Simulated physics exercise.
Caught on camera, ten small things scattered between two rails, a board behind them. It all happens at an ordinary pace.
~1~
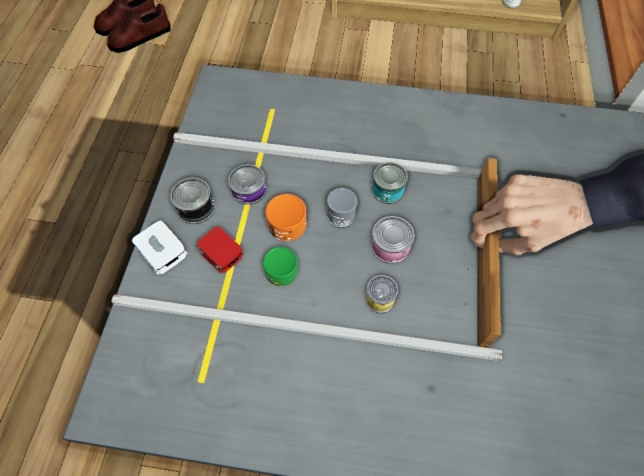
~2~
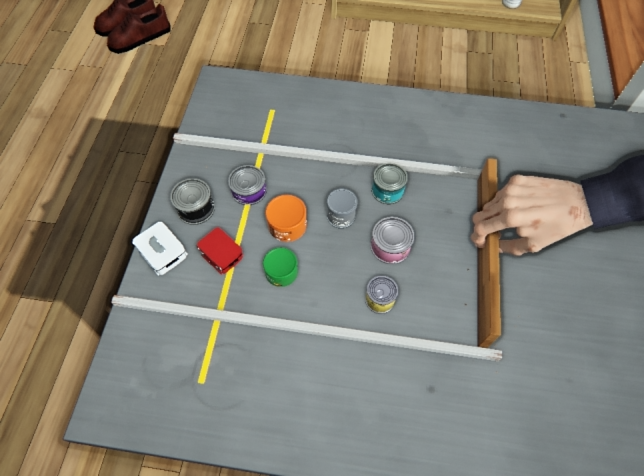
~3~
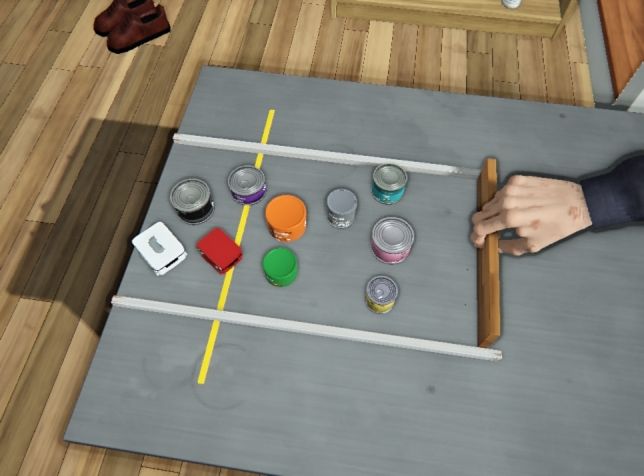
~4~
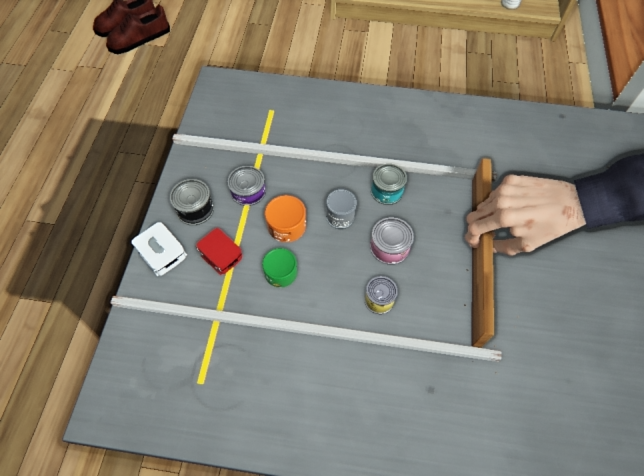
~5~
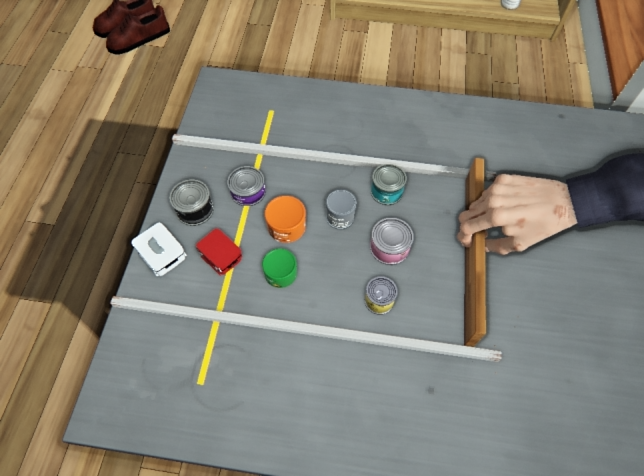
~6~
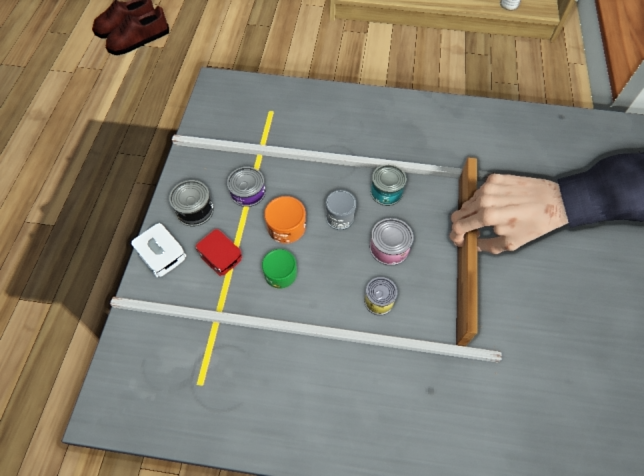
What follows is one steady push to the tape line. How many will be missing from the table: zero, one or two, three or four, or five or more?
In the end the number that fall off is zero.
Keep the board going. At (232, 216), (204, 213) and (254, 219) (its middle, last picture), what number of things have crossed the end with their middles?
Past the end: 0, 1 and 0.
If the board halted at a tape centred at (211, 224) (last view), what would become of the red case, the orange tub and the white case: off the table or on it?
The red case is kept; the orange tub holds on; the white case is kept.
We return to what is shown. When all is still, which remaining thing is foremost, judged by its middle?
Foremost is the black tin.
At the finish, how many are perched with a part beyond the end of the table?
The number is 1.
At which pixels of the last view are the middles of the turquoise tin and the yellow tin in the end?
The turquoise tin stops around (239, 163); the yellow tin around (209, 283).
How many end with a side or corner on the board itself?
The number is 4.
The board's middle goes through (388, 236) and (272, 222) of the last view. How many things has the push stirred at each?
At the one place 3, at the other 9.
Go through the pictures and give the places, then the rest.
In the first frame, white case (161, 249); black tin (193, 201); red case (221, 251); board (488, 247); tape (242, 225).
In the second frame, black tin (193, 202); purple pot (248, 185).
In the third frame, red case (221, 252); pink tin (392, 241).
In the fourth frame, white case (161, 250); green tub (280, 268).
In the fifth frame, black tin (192, 203); board (474, 247).
In the sixth frame, white case (160, 251); black tin (192, 204); red case (220, 254); board (467, 247); tape (241, 228).
Early on, none off yet; white case at rest near (160, 251); black tin at rest near (192, 204); red case at rest near (220, 254).
Finally, the number that fall off is zero.
